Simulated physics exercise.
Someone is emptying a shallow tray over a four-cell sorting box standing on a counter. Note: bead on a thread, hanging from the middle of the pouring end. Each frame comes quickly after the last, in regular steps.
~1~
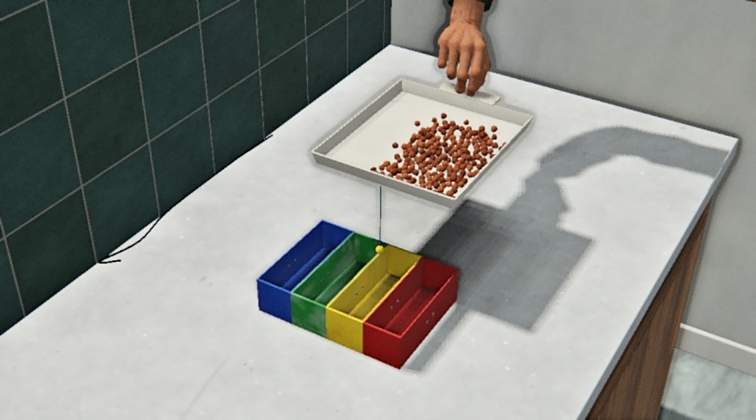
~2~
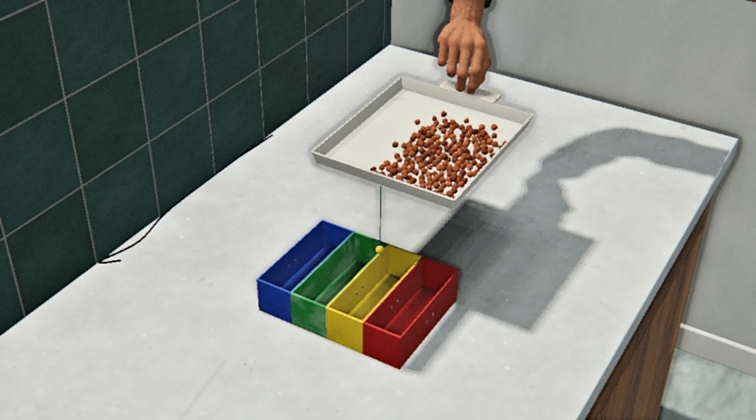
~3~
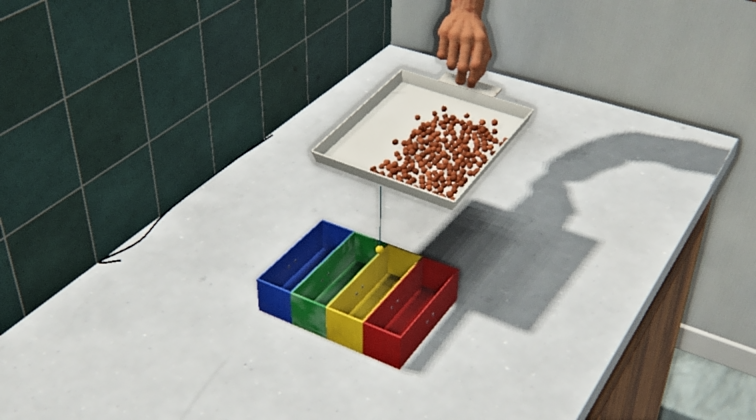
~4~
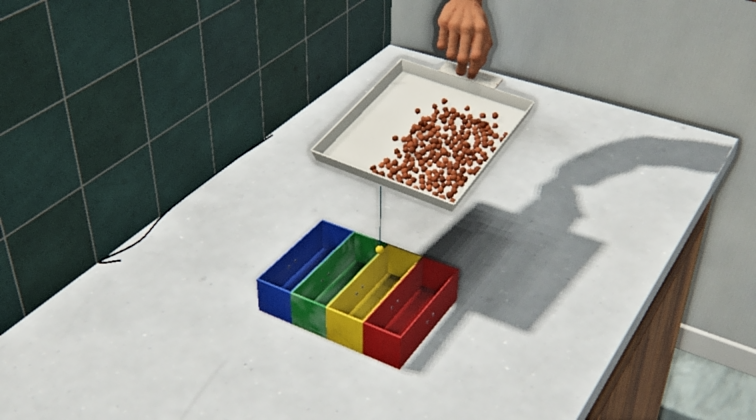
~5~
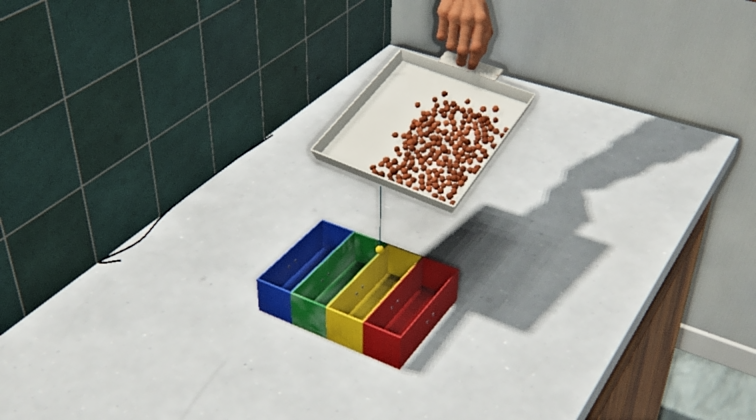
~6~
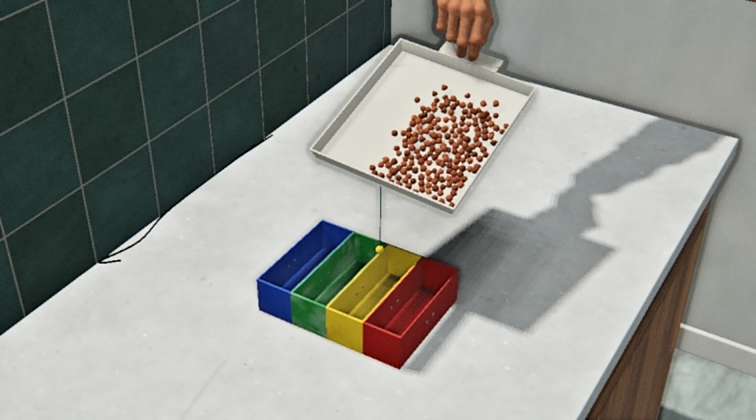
A hand gradually tilts a pale tray of small brown pellets above four coloured boxes.
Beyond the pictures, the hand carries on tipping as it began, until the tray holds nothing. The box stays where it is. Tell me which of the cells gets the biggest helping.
The biggest helping lands in the red cell.
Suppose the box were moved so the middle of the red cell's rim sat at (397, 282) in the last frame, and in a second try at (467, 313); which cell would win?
Try one: Red; try two: Yellow.
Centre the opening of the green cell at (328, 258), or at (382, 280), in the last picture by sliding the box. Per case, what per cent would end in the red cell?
In order: 30 percent and 20 percent.
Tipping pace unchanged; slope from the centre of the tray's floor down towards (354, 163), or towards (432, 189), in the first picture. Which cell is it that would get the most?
First: Blue. Second: That red cell.
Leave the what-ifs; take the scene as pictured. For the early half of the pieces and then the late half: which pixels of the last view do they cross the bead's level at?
About (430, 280) to begin with, then about (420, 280).
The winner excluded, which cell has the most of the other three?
Yellow.
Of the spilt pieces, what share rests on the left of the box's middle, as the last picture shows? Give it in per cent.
Looks like close to 0 per cent of it.
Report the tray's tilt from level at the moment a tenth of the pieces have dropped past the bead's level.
It has tipped about 95 degrees.
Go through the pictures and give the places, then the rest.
Corners of the pouring end near (316, 151) and (453, 196), level; middle of the load near (443, 157), clay pellets; bead on its thread near (380, 250); blue cell near (275, 298); green cell near (309, 313); yellow cell near (345, 327); red cell near (382, 343), in the first picture.
Corners of the pouring end near (316, 151) and (453, 197), level; middle of the load near (443, 156), in the second picture.
Corners of the pouring end near (316, 150) and (453, 198), tipped barely, lowest at the right corner; middle of the load near (443, 154), in the third picture.
Corners of the pouring end near (316, 149) and (452, 201), tipped a little, lowest at the right corner; middle of the load near (443, 151), in the fourth picture.
Corners of the pouring end near (315, 149) and (452, 203), tipped a little, lowest at the right corner; middle of the load near (443, 148), in the fifth picture.
Corners of the pouring end near (315, 148) and (452, 205), tipped clearly, lowest at the right corner; middle of the load near (443, 147); blue cell near (275, 298); green cell near (309, 313); yellow cell near (345, 327); red cell near (382, 343), in the sixth picture.
Shortly afterwards, tray tipped steeply; all but a few on the tray; only a few in the red cell; only a few falling or outside the box.
Next, tray tipped right over; near two thirds on the tray; only a few in the red cell; only a few in the yellow cell; near a quarter falling or outside the box.
Some moments later, tray tipped past a quarter turn; near half in the red cell; near a quarter in the yellow cell; only a few in the green cell; near a quarter falling or outside the box.
In the end, tray tipped past a quarter turn; near half in the red cell; near a quarter in the yellow cell; only a few in the green cell; none at all in the blue cell; near a quarter outside the box.
